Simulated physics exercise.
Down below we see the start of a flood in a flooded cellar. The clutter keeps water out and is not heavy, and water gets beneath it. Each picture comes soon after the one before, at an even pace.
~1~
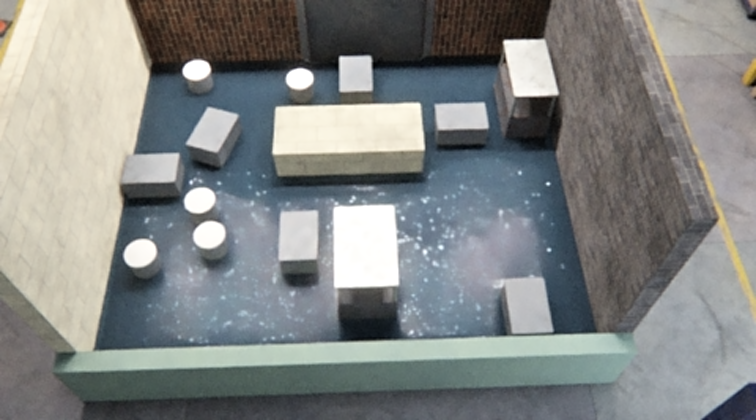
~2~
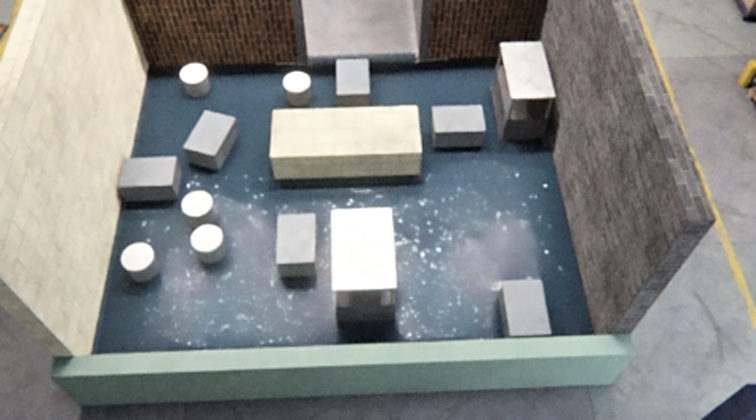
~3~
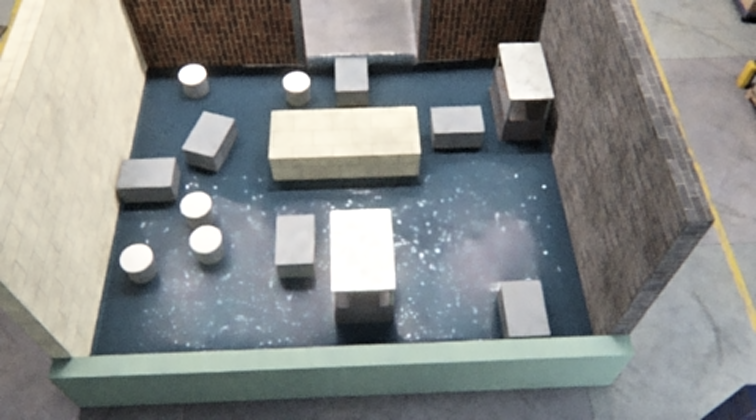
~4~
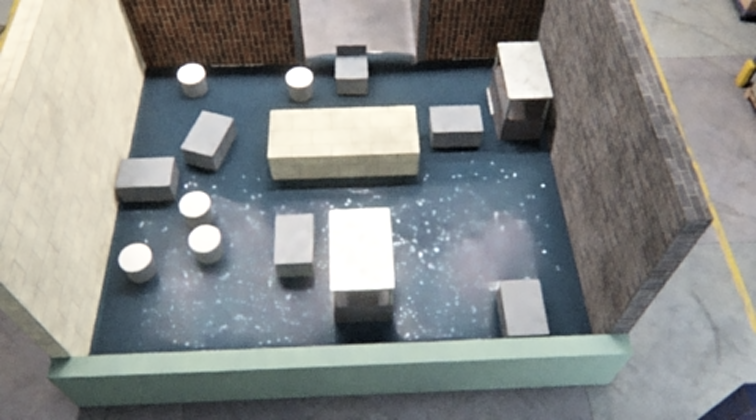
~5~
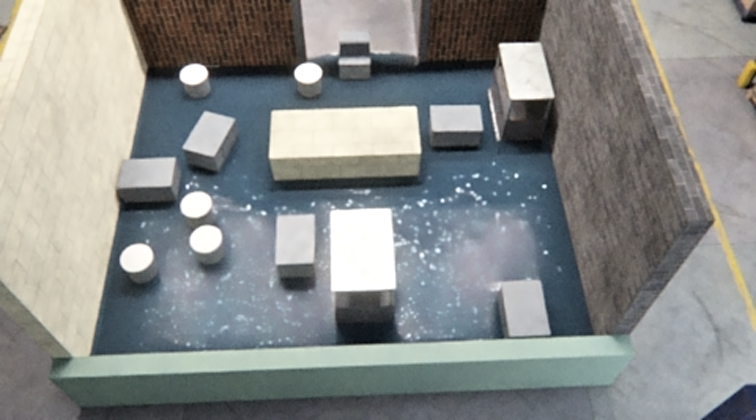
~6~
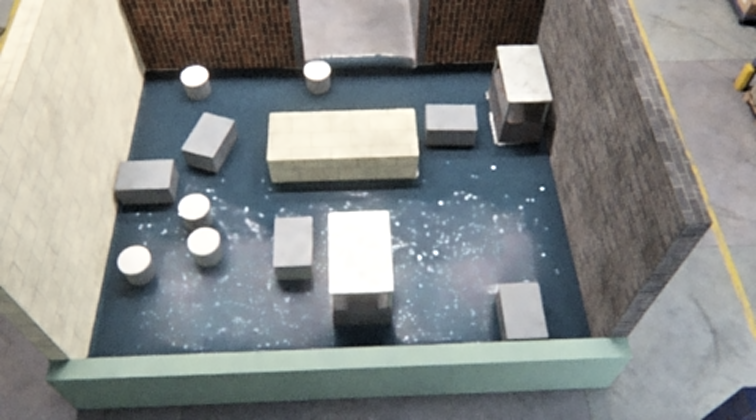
Flooded cellar, the back opening turning pale, a grey block shifting back into it and out of sight, a white pail drifting right.
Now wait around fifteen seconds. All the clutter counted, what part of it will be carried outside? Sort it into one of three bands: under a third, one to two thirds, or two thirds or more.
It falls in the middle band, one to two thirds.
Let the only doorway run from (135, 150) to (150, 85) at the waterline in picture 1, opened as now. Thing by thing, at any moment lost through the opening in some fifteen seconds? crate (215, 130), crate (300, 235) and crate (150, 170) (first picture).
Escapes, remains, escapes.
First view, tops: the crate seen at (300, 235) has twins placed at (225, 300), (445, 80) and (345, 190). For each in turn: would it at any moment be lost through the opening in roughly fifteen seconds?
The first does not leave, the second leaves, and the third does not leave.
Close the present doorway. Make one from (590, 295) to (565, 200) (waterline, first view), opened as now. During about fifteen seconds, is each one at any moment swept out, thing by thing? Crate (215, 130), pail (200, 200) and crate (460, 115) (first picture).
Going through them in sequence: Trapped, then trapped, then gets out.
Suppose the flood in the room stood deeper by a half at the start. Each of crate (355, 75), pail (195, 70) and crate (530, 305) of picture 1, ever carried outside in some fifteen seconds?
One after the other: Swept away, swept away, remains.
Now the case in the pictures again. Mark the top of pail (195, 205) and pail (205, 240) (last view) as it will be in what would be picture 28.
I'd expect them close to (218, 128) and (202, 185).
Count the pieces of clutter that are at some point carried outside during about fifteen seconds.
Exactly 5.
A moment on, 1 of 11 are out; 10 afloat.
Next, 3 of 11 are out; 8 afloat.
Later, 5 of 11 are out; 6 afloat.
In the end, 5 of 11 are out; 6 afloat.
